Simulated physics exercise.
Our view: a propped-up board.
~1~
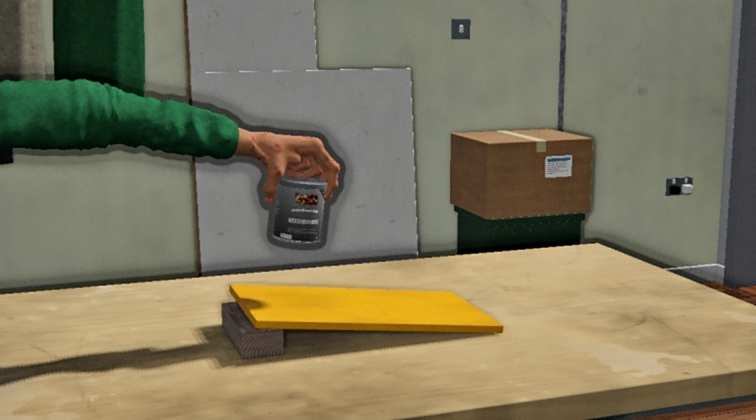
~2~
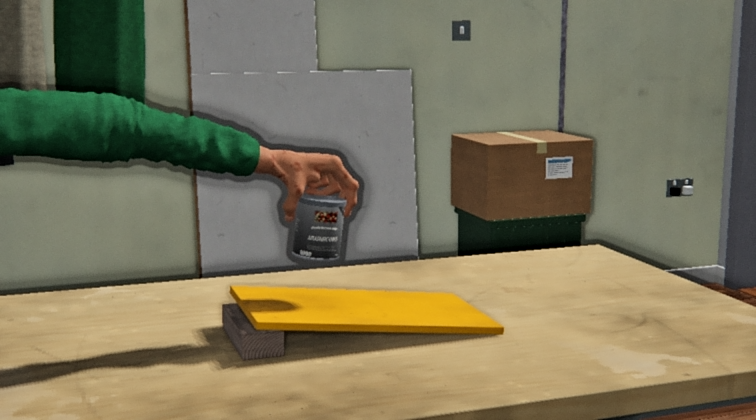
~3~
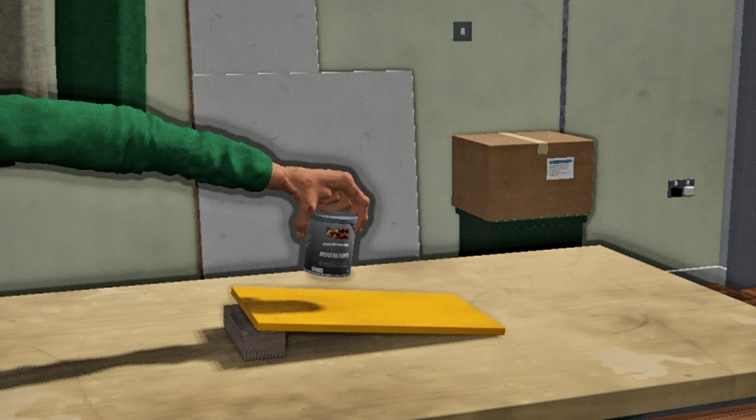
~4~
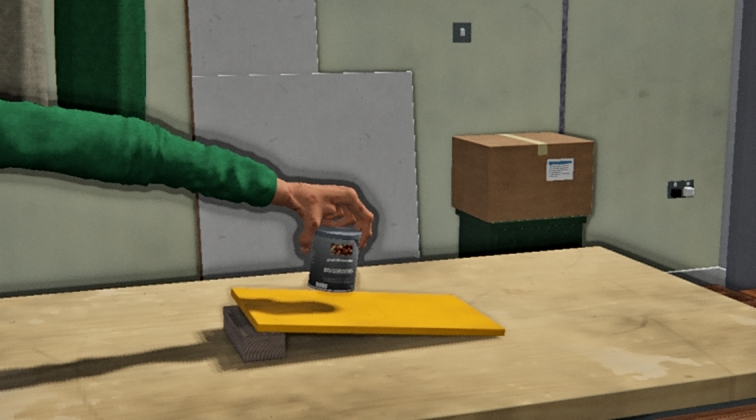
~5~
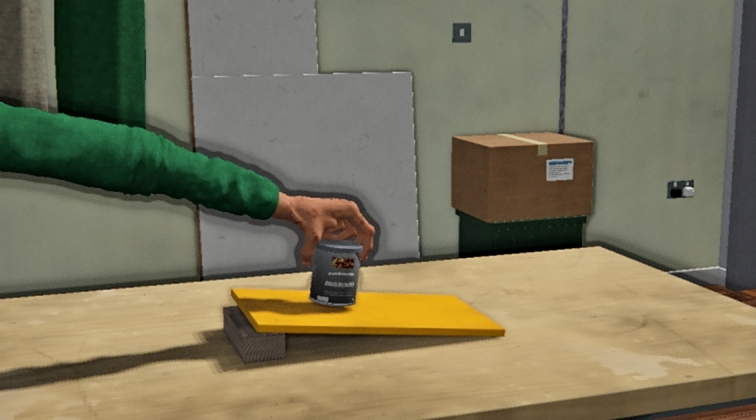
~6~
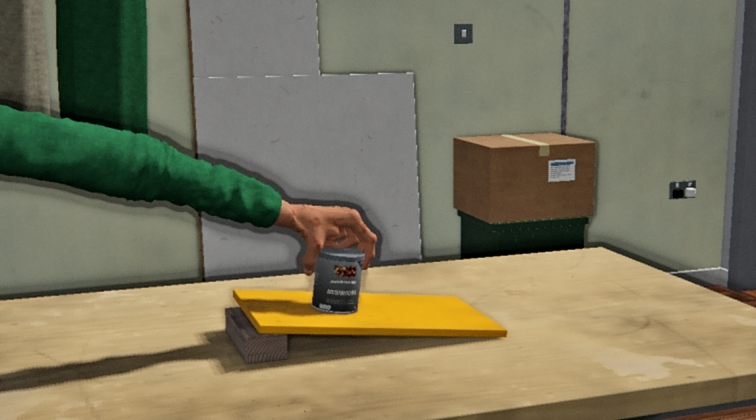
On a pale tabletop, a hand in a green sleeve lowers a grey tin down and to the right toward a yellow board propped on a block, then sets it upright on the sloping board, fingers still gripping its top.
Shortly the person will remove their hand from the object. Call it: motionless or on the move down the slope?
Motionless.
Then, 0.20 s later than the last frame, all is still.
Then, 0.50 s later than the last frame, grey tin resting near (338, 280).
When it is over, it is as before. End places, in pixels of the last picture, grey tin near (338, 280). The grey tin stays where it is put.
